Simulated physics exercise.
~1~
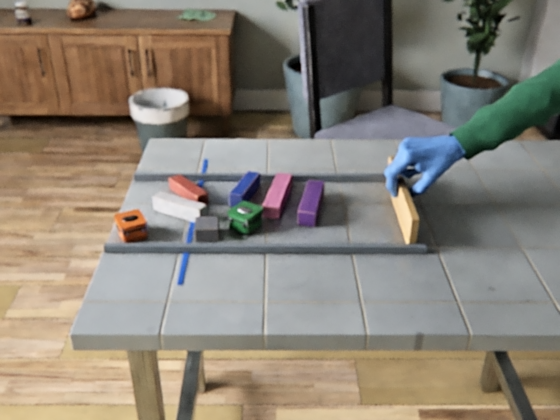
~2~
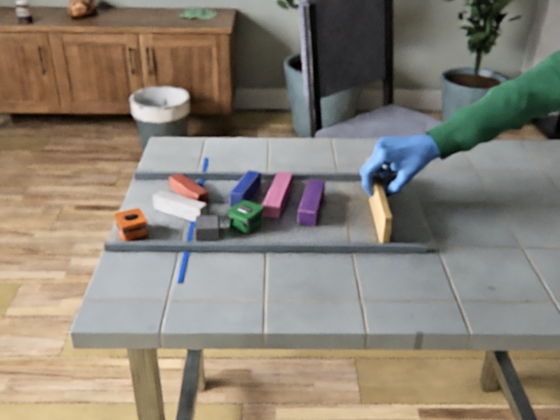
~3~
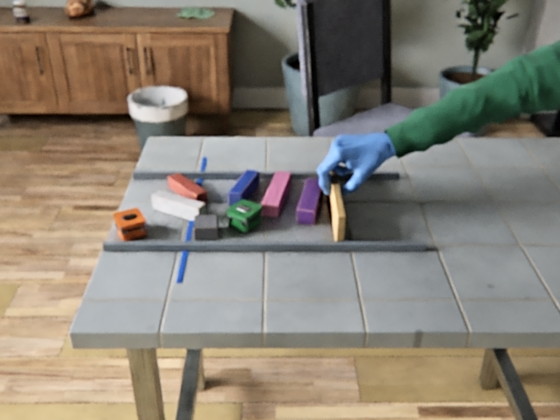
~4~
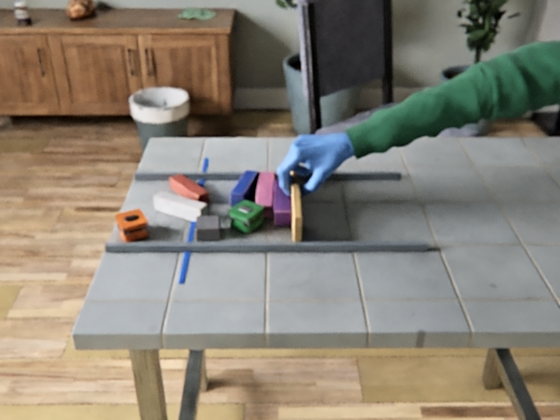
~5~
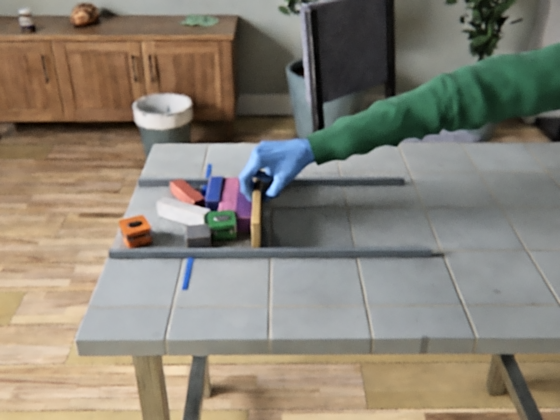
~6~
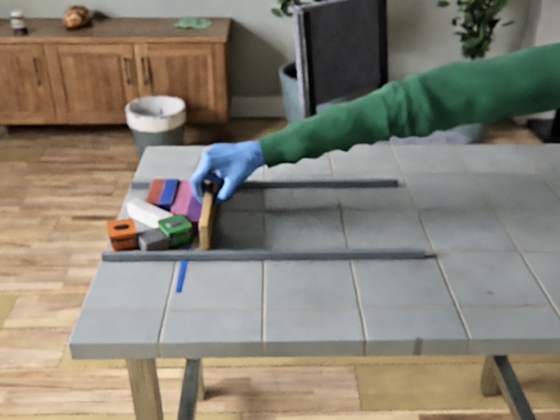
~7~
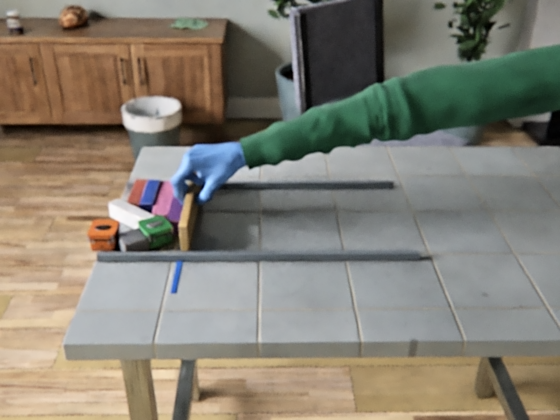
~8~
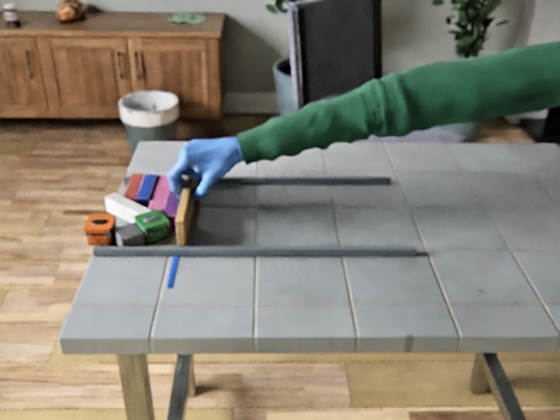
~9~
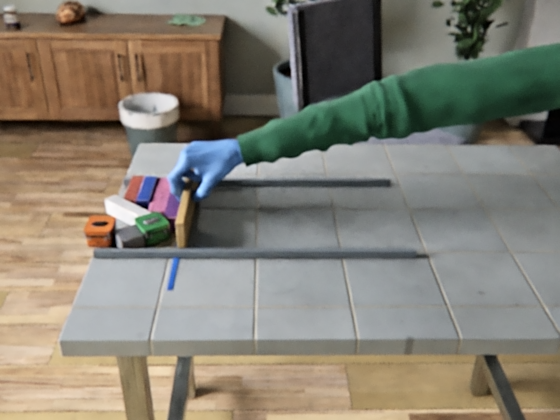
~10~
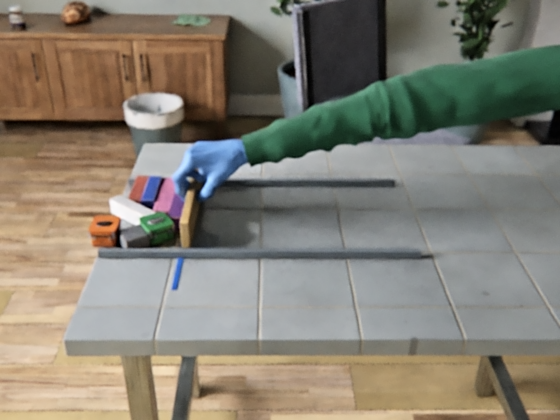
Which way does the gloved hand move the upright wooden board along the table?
The hand moves the board to the left, pushing the colored pieces toward the left edge of the table.
